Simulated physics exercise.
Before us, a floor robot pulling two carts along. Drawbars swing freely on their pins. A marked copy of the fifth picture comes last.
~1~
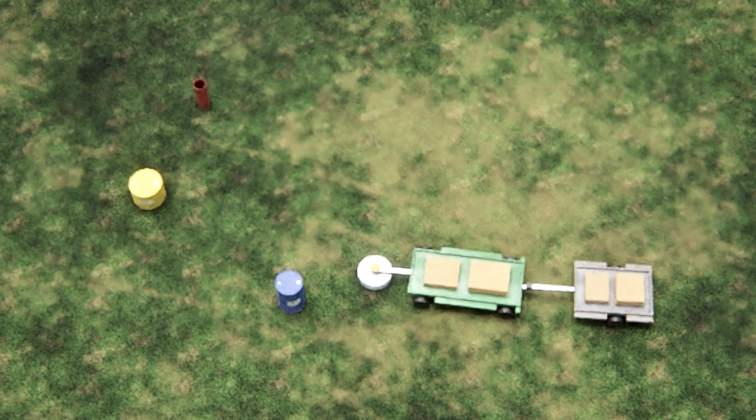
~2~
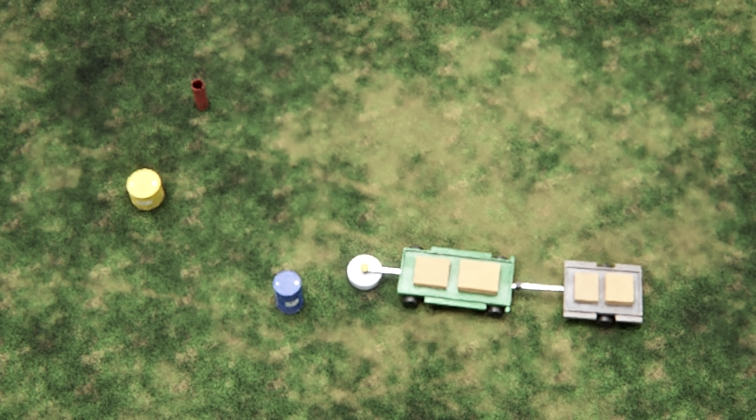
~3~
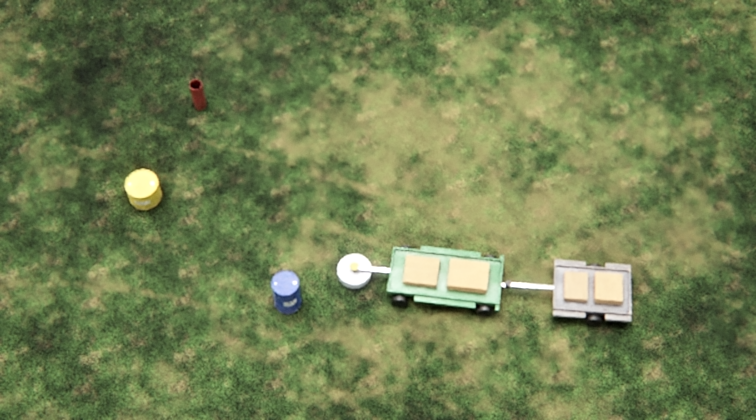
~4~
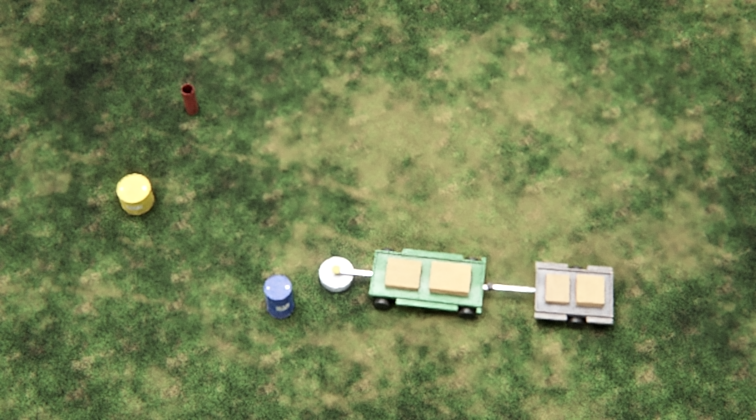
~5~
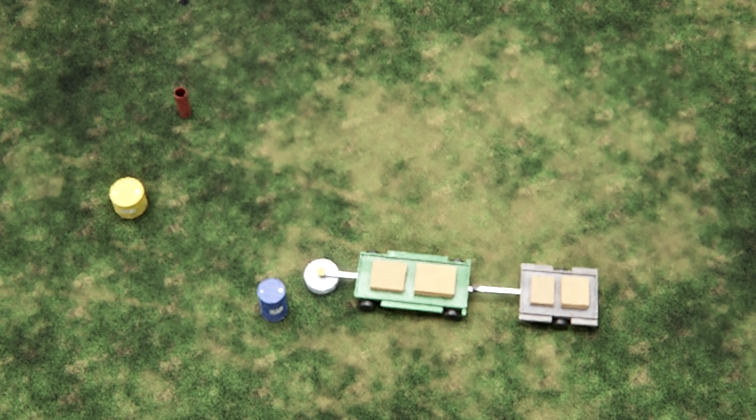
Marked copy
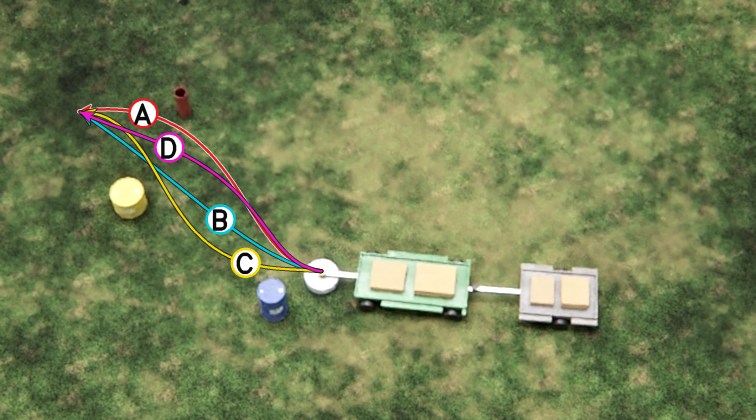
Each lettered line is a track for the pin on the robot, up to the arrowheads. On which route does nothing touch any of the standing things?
Everything gets past on D.
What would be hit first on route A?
It meets the red post.
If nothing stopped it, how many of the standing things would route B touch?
It touches one.
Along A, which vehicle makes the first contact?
The green cart touches first.
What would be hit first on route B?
It meets the yellow tub.
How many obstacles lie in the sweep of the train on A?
One.
On the copy, A from (321, 271) via (216, 160) to (79, 112); B from (321, 271) via (189, 195) to (82, 113); C from (321, 271) via (179, 211) to (83, 112); D from (321, 271) via (213, 173) to (80, 112).
On D. First, robot (246, 206), last cart (451, 283).
Then, robot (162, 148), last cart (346, 251).
Finally, robot (81, 116), last cart (264, 207); nothing has been touched.
By contrast, A meets the red post; B meets the yellow tub; C meets the blue drum and yellow tub.
